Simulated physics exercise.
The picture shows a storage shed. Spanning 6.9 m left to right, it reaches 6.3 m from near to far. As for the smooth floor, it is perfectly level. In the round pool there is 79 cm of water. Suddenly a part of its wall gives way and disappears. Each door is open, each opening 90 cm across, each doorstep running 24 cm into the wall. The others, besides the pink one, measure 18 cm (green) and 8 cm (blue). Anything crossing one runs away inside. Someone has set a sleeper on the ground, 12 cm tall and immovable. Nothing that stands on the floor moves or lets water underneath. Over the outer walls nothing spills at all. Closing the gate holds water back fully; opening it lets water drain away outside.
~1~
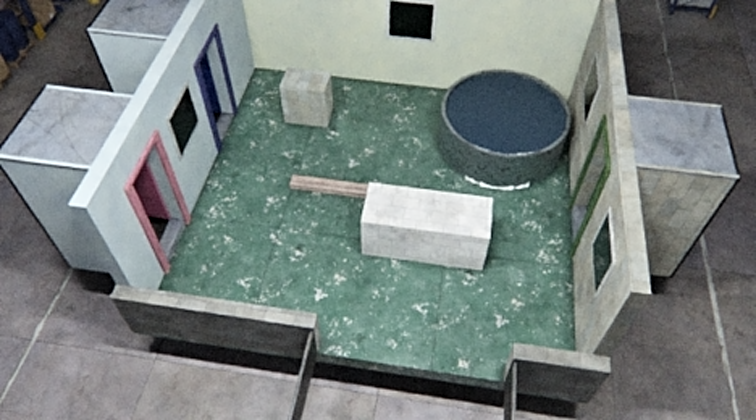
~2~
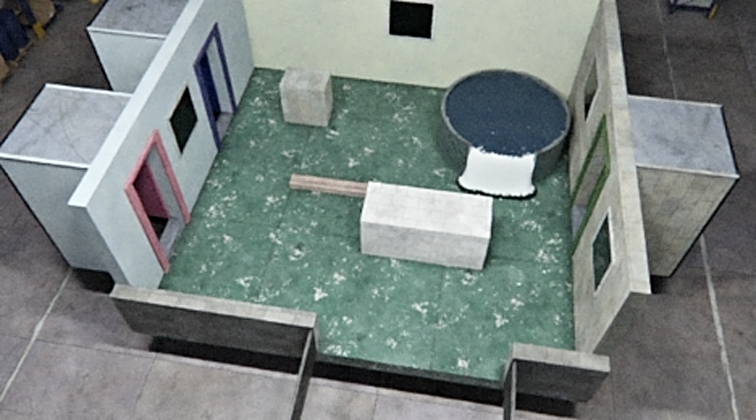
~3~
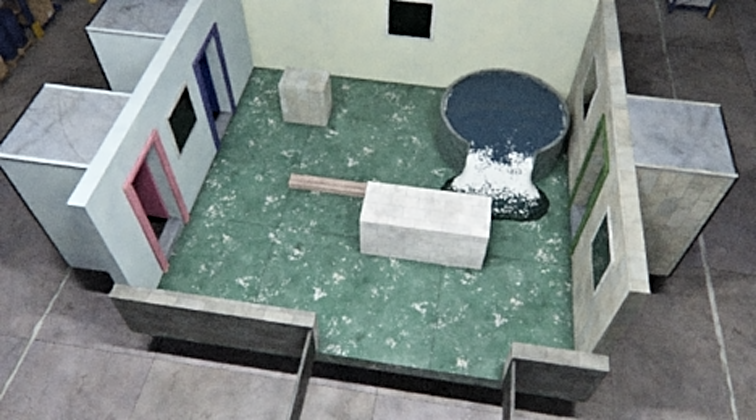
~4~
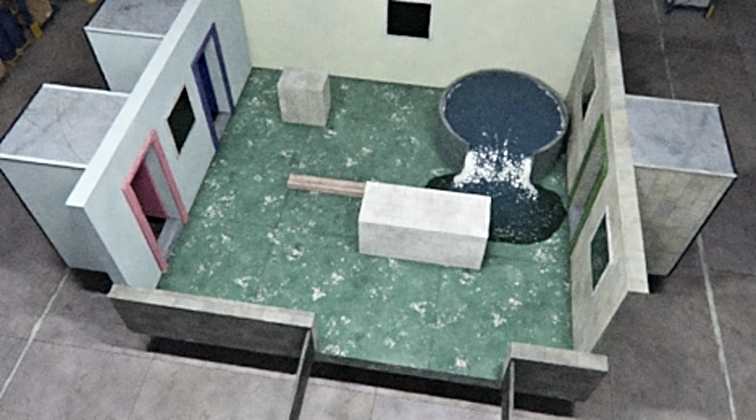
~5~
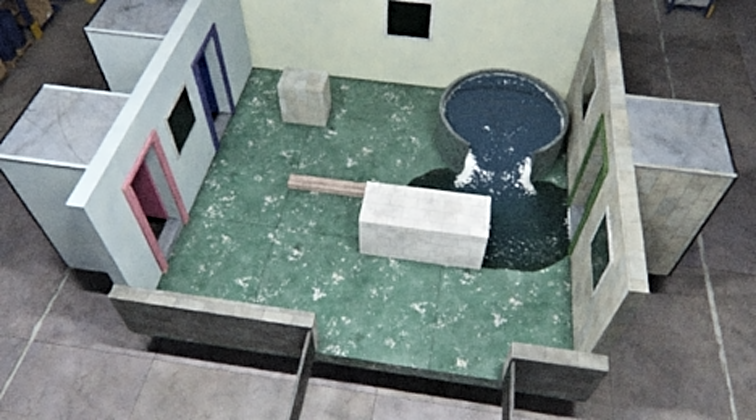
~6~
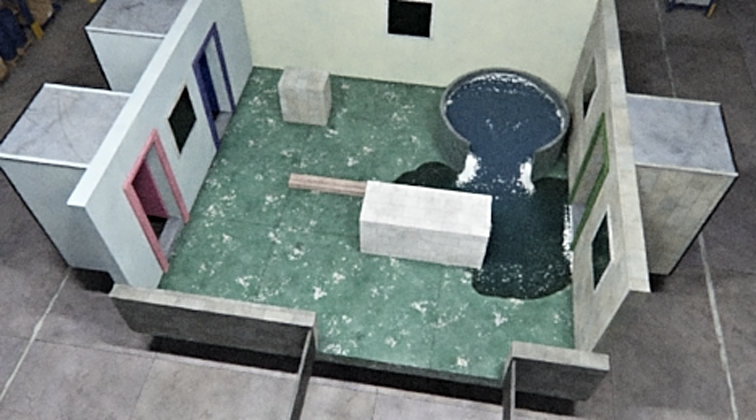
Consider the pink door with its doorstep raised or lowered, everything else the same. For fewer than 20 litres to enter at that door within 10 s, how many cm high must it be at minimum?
It must be roughly 11 cm high.
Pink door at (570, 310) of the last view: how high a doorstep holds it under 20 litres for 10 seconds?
Minimum: About 22 cm.
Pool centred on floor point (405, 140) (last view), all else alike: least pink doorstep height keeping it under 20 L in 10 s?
At least roughly 15 cm high.
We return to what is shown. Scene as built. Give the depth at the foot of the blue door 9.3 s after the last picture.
Some 5.0 centimetres.
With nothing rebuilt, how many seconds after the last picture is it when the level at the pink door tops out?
Near 5.0 s.
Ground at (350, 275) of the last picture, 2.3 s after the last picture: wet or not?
I'd say that place has stayed dry.
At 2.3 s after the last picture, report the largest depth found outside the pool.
Close to 38 centimetres.
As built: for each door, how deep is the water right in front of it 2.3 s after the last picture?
Green door: 13 cm; pink door: 14 cm; blue door: 1 cm.
Then, 0.7 s after the last picture water covers 25 % of the floor, deepest (50 cm) near (478, 222); it has not reached the pink door.
Then, 2.3 s after the last picture water covers 60 % of the floor, deepest (38 cm) near (537, 370); 14 cm at the pink door, 0 litres in over its 17 cm doorstep.
Then, 9.3 s after the last picture water covers 95 % of the floor, deepest (12 cm) near (362, 200); 6 cm at the pink door, 0 litres in over its 17 cm doorstep.
At the pink door as built, the water peaked near 16 cm, 5.1 s after the last picture.
With a doorstep of 9.5 cm, 37 litres would have come in within the 10 s; with 12.5 cm, 11 litres. So under 20 litres takes about 11 cm.
